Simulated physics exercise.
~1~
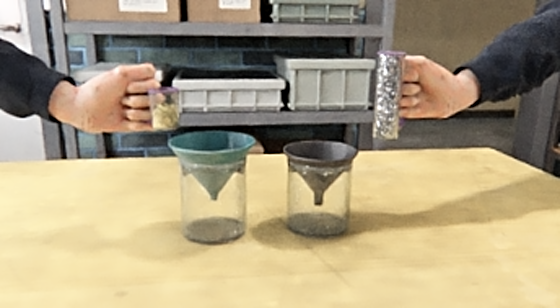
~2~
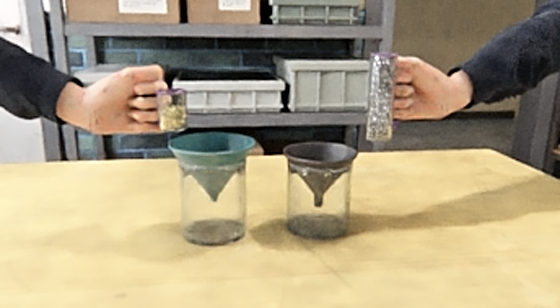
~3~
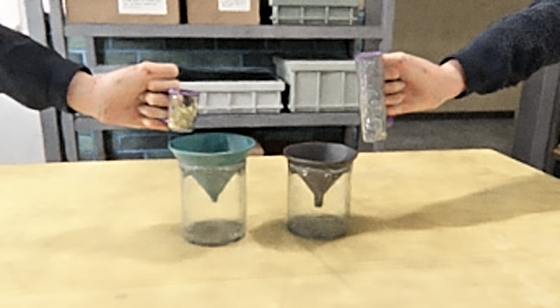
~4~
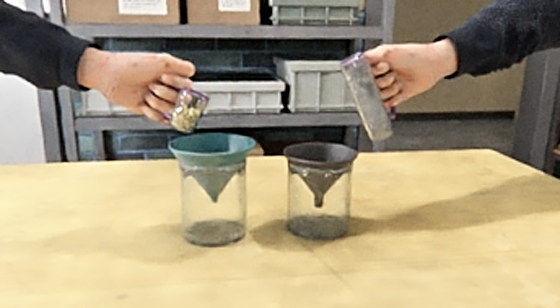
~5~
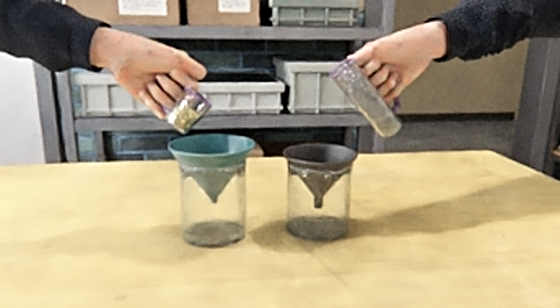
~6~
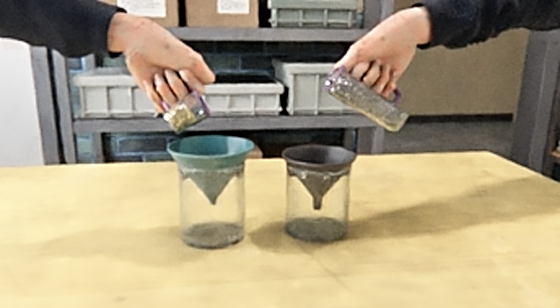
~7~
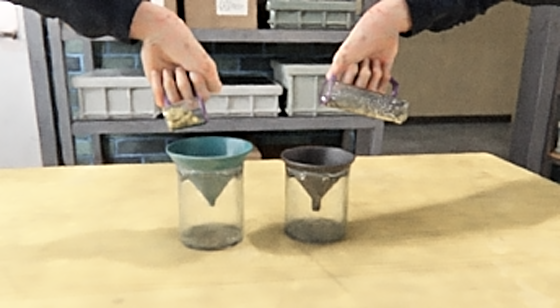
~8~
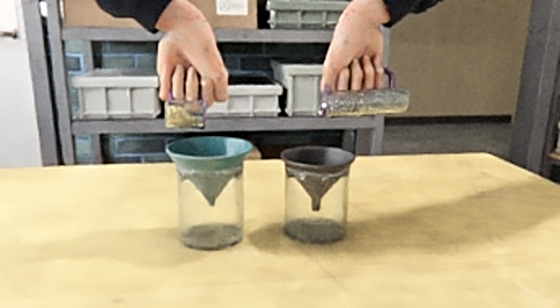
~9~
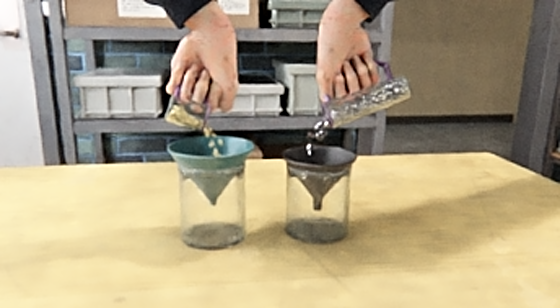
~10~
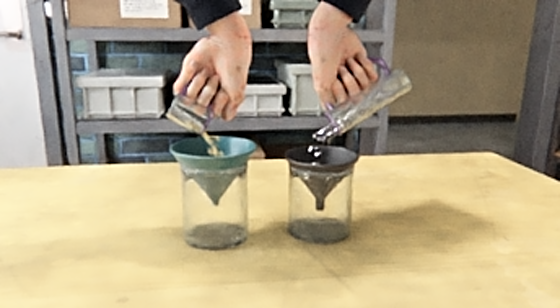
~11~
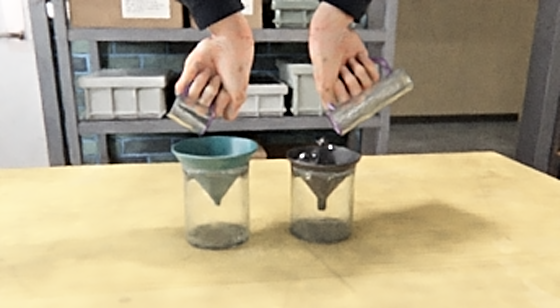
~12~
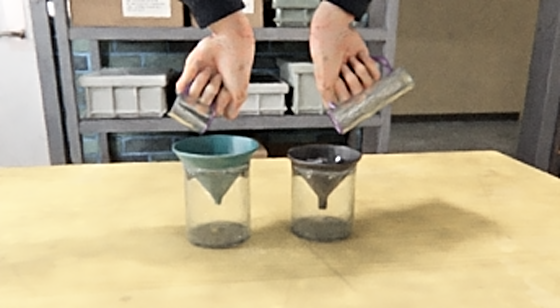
Two hands in dark sleeves, one from each side, carry small clear containers toward two glass jars on a yellow tabletop, seen from the front by a slightly swaying camera with grey shelves behind. The left jar holds a green funnel, the right a dark one. The left hand's short container holds yellowish bits, the right hand's taller one greyish pieces. The hands move inward, tilting the containers onto their sides over the funnels. Both loads tumble out together. At the end the containers are tipped right over, with most of the left load and all the right held in the funnels.
